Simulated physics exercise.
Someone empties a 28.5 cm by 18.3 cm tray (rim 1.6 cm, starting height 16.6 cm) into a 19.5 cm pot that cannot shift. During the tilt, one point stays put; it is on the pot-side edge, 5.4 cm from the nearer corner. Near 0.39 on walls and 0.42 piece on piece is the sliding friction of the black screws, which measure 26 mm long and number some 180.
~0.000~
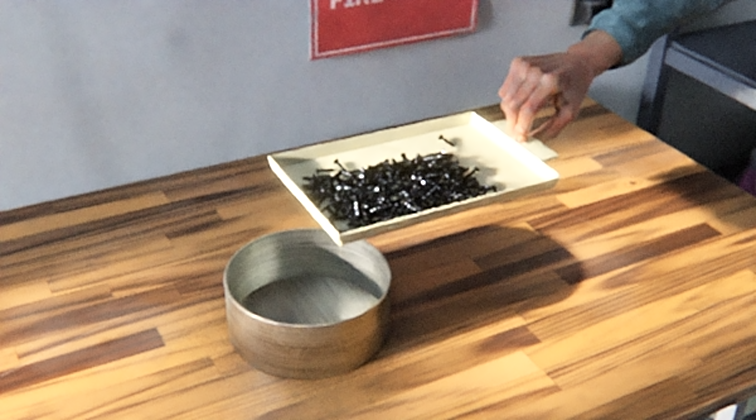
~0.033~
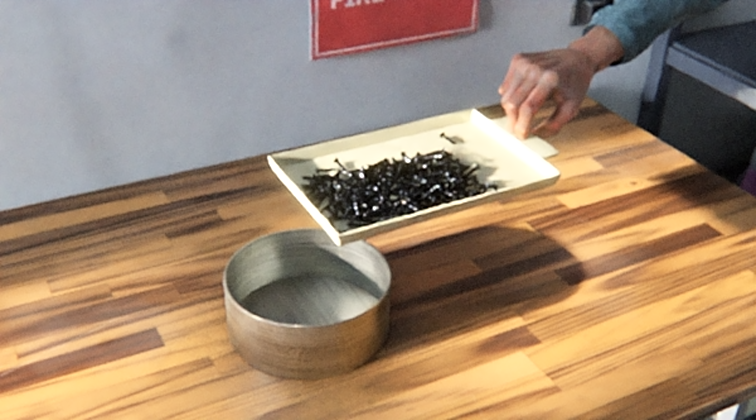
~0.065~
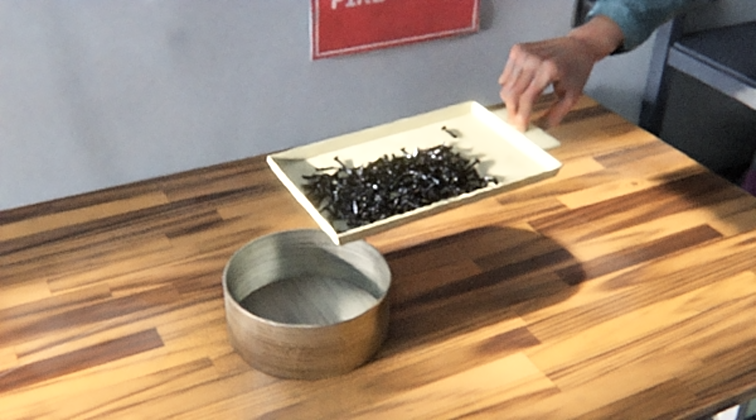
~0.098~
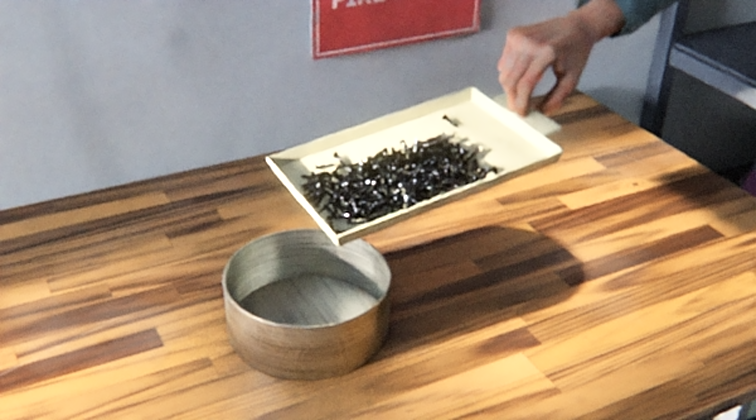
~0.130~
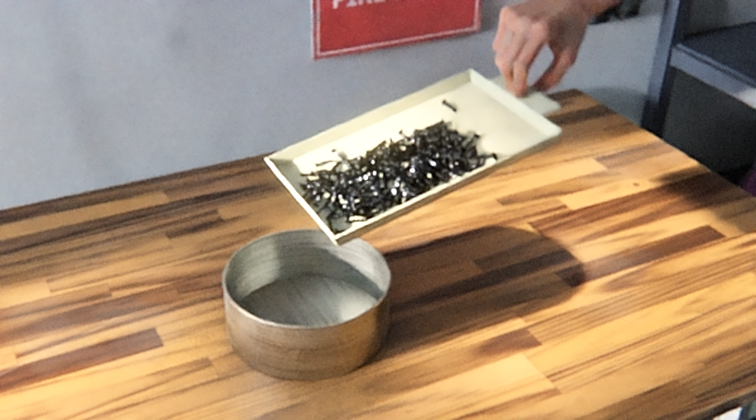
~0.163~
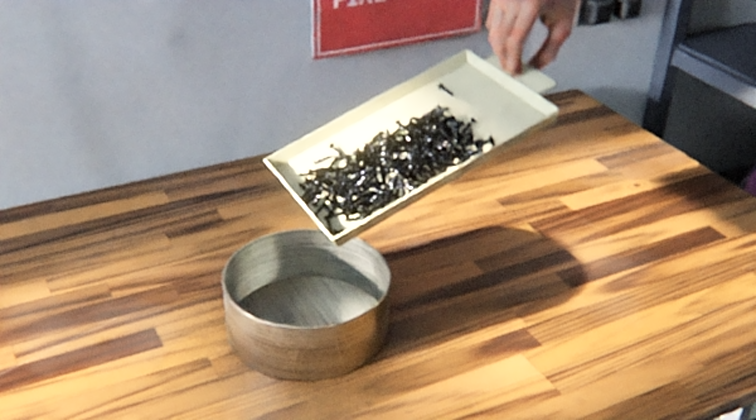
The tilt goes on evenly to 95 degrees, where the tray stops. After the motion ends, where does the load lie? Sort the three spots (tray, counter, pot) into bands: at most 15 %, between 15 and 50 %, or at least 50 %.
Left on the tray: Up to 15 %; counter: 15 to 50 %; pot: 50 % or more.
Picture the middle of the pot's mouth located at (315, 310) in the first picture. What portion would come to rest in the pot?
Close to 55 in a hundred.
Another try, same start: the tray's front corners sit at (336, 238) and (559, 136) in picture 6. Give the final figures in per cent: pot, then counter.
Pot 65 % / counter 35 %.
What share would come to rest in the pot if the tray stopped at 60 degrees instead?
You'd end up with some 60 % in the pot.
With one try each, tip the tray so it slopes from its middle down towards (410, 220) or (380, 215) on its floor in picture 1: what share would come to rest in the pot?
Roughly 35 % for the first direction, roughly 40 % for the second.
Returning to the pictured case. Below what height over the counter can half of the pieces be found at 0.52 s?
The halfway mark sits at about 18 cm.
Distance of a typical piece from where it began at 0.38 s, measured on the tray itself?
It has moved some 3 cm from its start.
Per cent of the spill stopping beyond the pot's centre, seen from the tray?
Some 100 per cent.
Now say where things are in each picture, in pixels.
Tray tilt 0 degrees, front corners at (341, 232) and (556, 175); middle of the pieces at (400, 186); pot at (308, 273), in the first picture.
Tray tilt 1 degrees, front corners at (340, 233) and (557, 173); middle of the pieces at (400, 185), in the second picture.
Tray tilt 3 degrees, front corners at (339, 233) and (557, 164), lowest corner left back; middle of the pieces at (400, 182), in the third picture.
Tray tilt 7 degrees, front corners at (338, 234) and (558, 150), lowest corner left back; middle of the pieces at (399, 177), in the fourth picture.
Tray tilt 13 degrees, front corners at (336, 234) and (557, 130), lowest corner left back; middle of the pieces at (397, 170), in the fifth picture.
Tray tilt 19 degrees, front corners at (334, 235) and (554, 109), lowest corner left back; middle of the pieces at (394, 162); pot at (307, 274). Its pace works out near 185 degrees a second, in the sixth picture.
After 0.38 s, tilt 59 degrees; the tray holds 100 %, the pot 0 %.
After 0.52 s, tilt 85 degrees; the tray holds 70 %, the pot 0 %.
After 0.79 s, tilt 95 degrees; the tray holds 0 %, the pot 65 %.
At rest (1.9 s), tray 0 %, counter 35 %, pot 65 %.
